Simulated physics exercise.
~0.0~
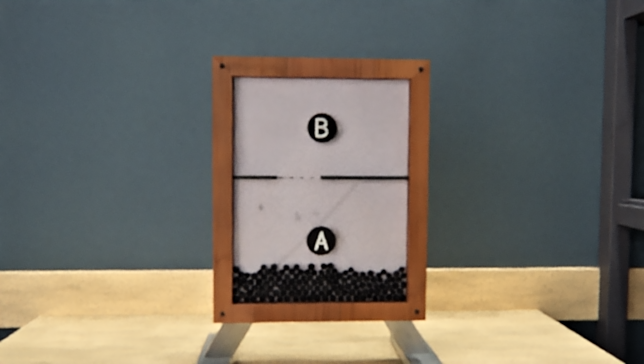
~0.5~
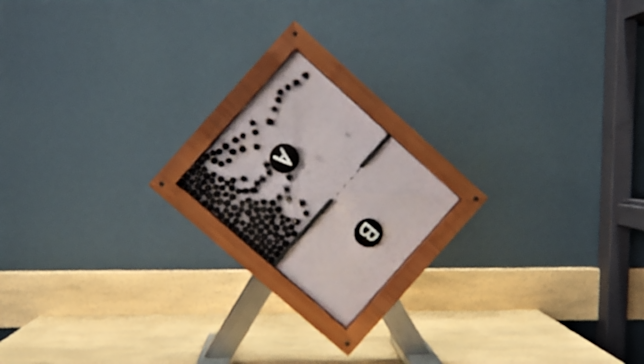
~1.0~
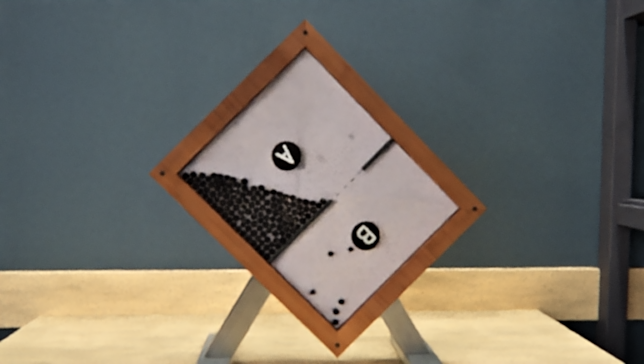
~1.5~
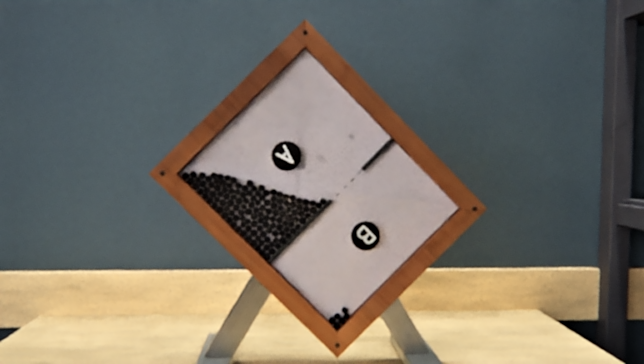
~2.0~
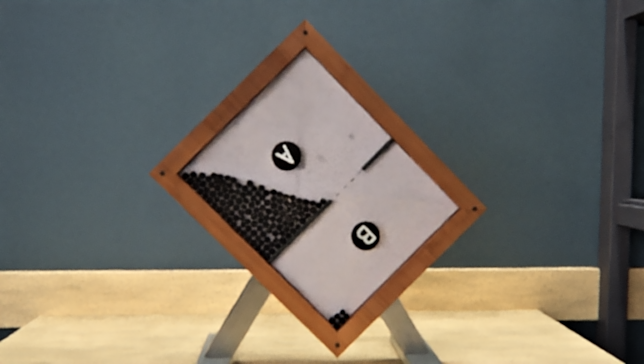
Wood-framed box of black beads turning clockwise onto a corner, a few spilling from chamber A into B, then all settling.
